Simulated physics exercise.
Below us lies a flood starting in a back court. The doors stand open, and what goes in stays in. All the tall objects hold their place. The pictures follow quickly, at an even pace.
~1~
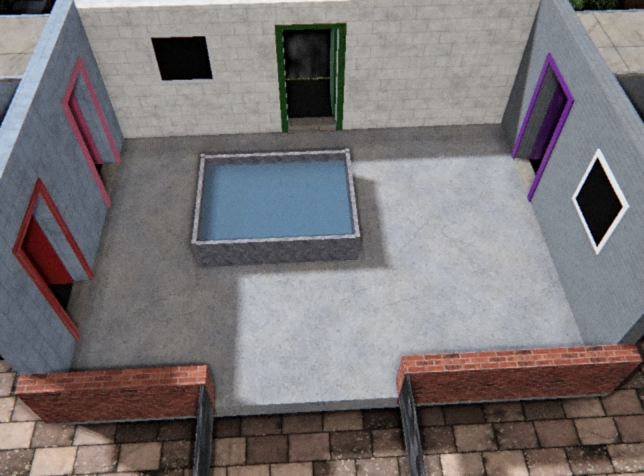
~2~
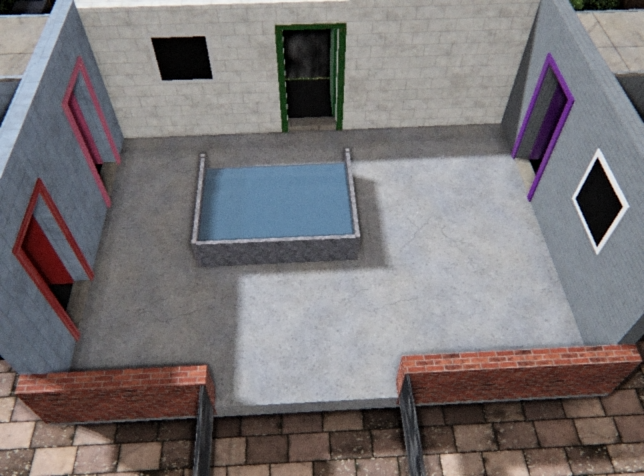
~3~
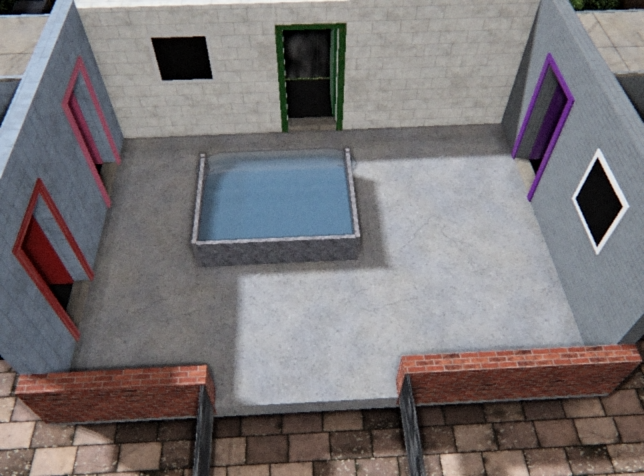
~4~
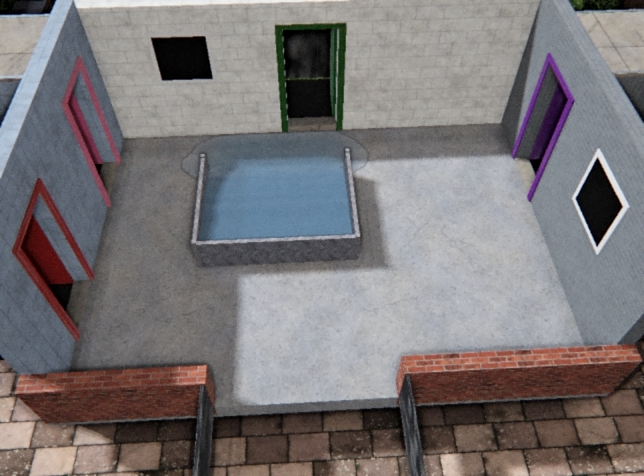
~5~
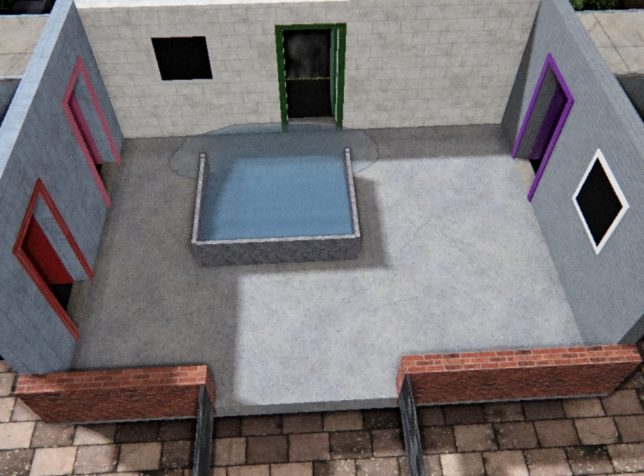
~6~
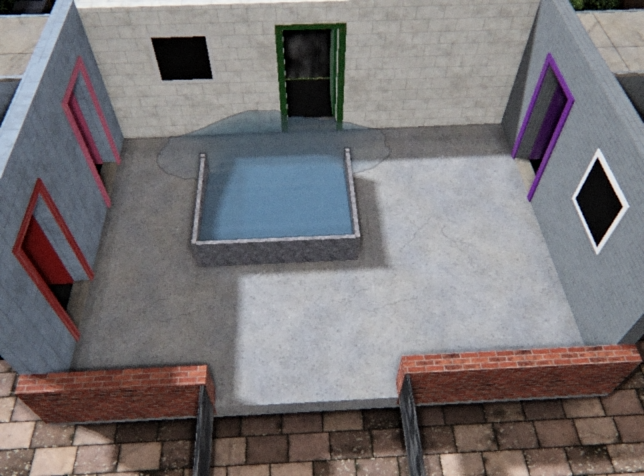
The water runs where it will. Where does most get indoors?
It is the green one.
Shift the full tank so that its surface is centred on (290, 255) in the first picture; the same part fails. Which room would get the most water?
That is the green door.
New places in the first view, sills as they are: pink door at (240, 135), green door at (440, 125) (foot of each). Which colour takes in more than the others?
It is the one in pink.
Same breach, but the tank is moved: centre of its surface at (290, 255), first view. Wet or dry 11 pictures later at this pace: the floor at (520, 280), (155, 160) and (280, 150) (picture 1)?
One after the other: Free of water, under water, under water.
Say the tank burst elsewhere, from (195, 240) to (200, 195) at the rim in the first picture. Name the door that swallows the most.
Most goes in at the red-painted one.
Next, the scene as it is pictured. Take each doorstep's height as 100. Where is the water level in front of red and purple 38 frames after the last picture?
Near 110 and 170 in a hundred.
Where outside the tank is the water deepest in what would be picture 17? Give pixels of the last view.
Roughly at (123, 144).
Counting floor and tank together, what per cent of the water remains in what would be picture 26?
Close to 86 %.
A moment on, water covers 15 % of the floor; pink door not reached, red door not reached, green door a lot in, purple door not reached.
Next, water covers 25 % of the floor; pink door a trickle in, red door not reached, green door a lot in, purple door not reached.
Then, water covers 50 % of the floor; pink door some in, red door wet at the sill, nothing in, green door a lot in, purple door a trickle in.
Later, water covers 75 % of the floor; pink door a lot in, red door wet at the sill, nothing in, green door a lot in, purple door some in.
In the end, water covers 95 % of the floor; pink door a lot in, red door a trickle in, green door a lot in, purple door some in; the green door has let in the most.
